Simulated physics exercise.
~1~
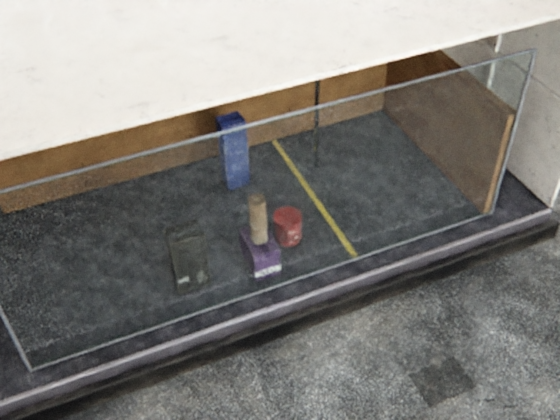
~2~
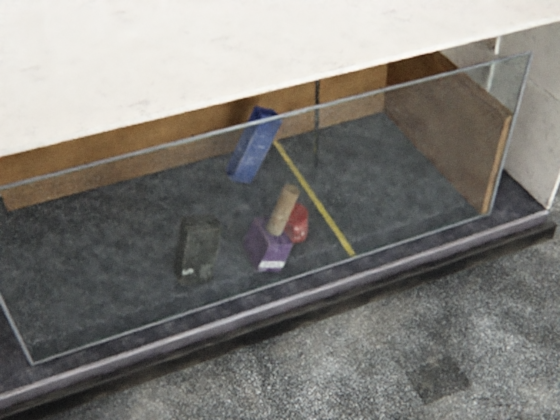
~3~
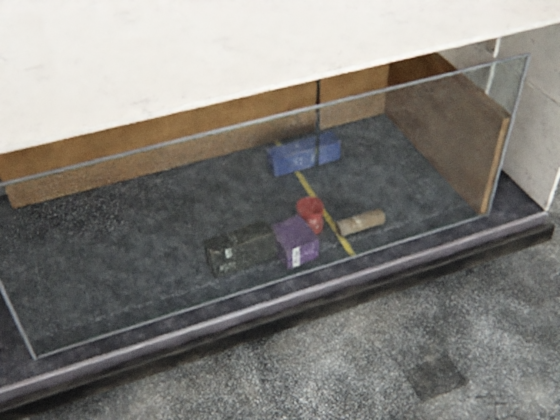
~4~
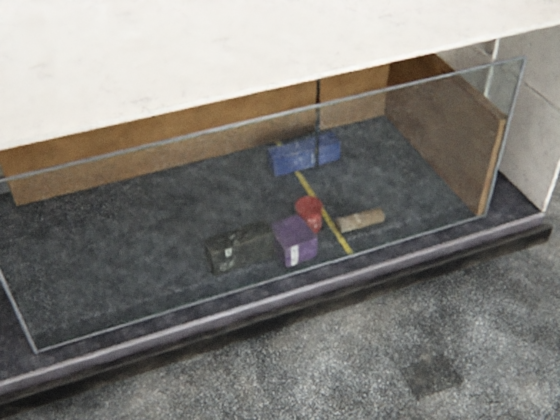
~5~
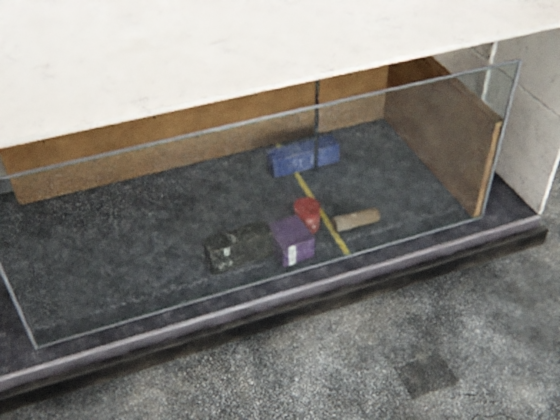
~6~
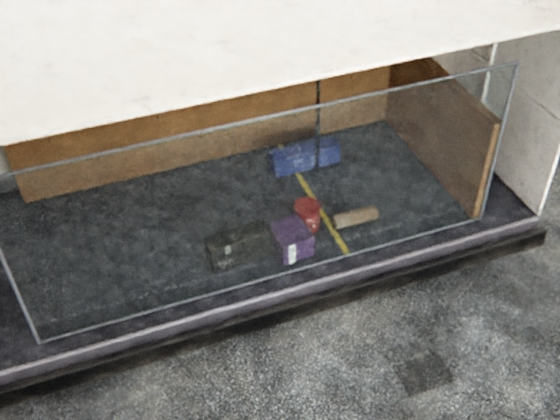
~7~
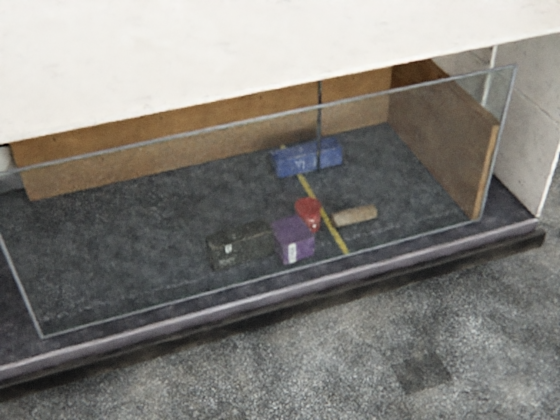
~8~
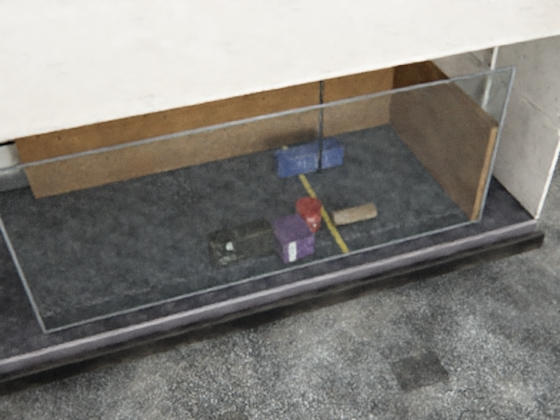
A blue tall box, a brown roll, a purple carton and a black tall box stand upright beside a red bucket, all left of a yellow line in a glass-fronted bay. The blue box tips to the right while the roll and carton lean and the bucket shifts right. Then the blue box, roll, carton and black box topple onto their sides, farther right. After that they lie almost still as the view drifts slightly. The blue box ends across the line, while the bucket, carton and black box rest short of it.
